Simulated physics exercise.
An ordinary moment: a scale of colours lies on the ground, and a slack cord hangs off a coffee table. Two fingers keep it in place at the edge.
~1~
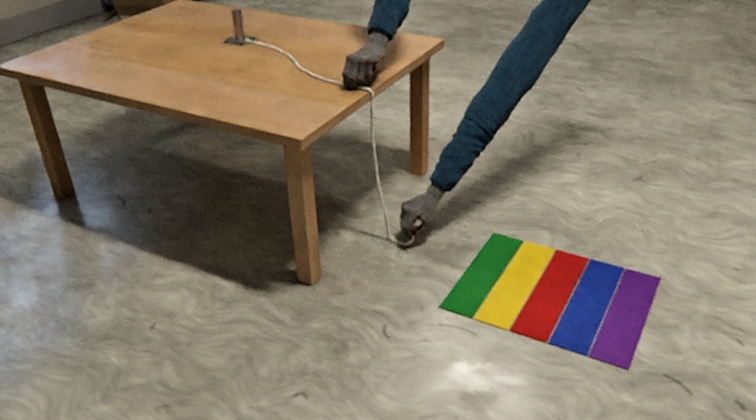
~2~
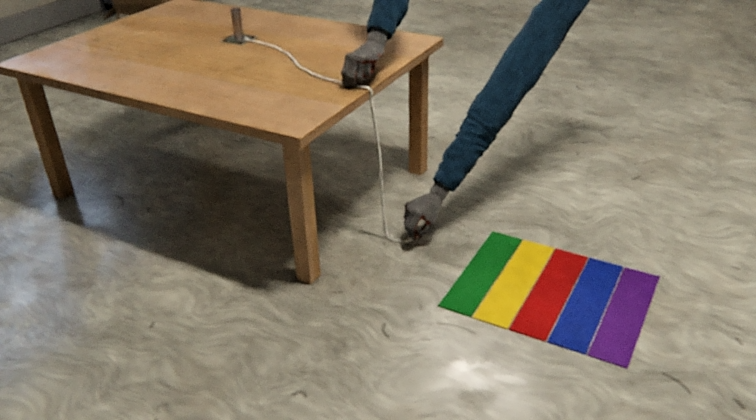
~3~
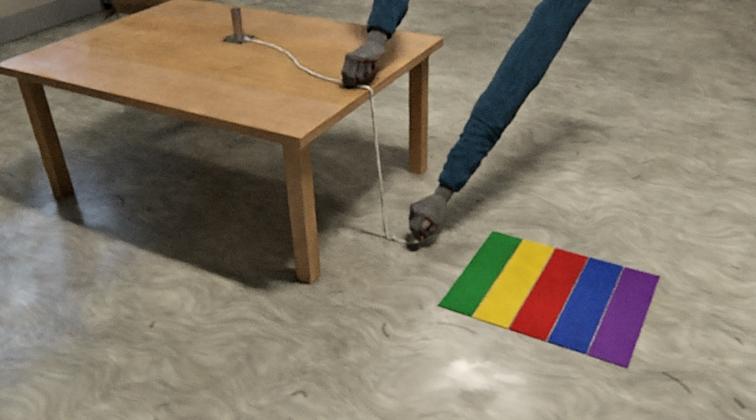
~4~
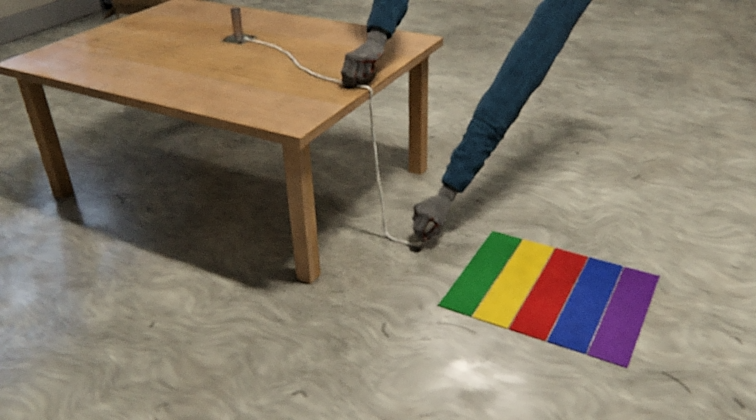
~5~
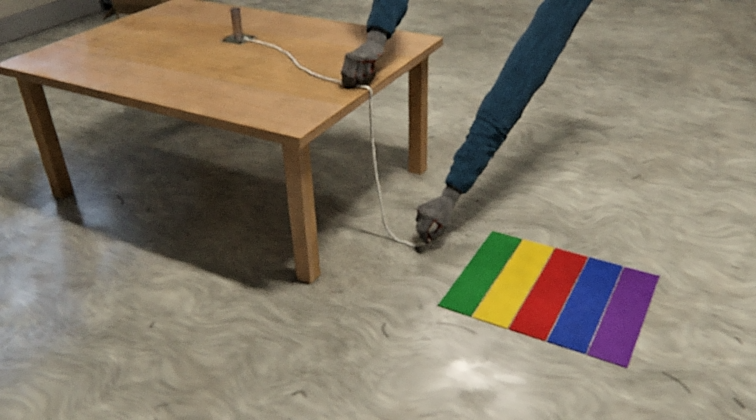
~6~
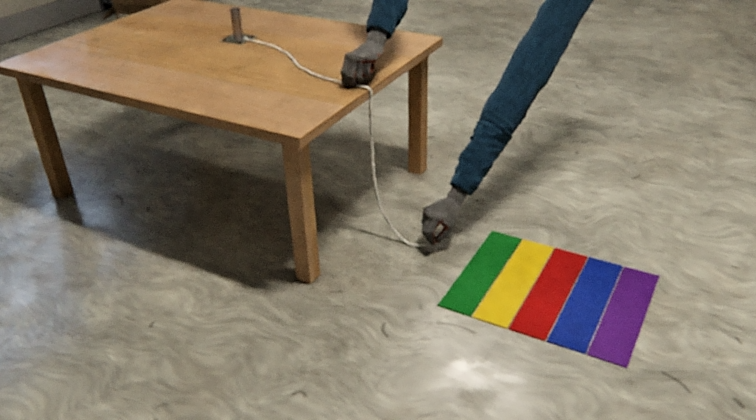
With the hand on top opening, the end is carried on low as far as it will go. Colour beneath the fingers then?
Yellow.
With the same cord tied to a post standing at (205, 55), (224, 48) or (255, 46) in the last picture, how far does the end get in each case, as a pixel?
You'd find it around (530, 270), then (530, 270), and finally (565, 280).
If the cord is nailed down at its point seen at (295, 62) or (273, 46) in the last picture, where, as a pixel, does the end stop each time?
First try close to (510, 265), second close to (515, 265).
Soon after, end near (457, 247); short of the strips.
After that, end near (494, 258); over green.
At the stop, end near (517, 265); over yellow. It gets as far as the yellow strip.
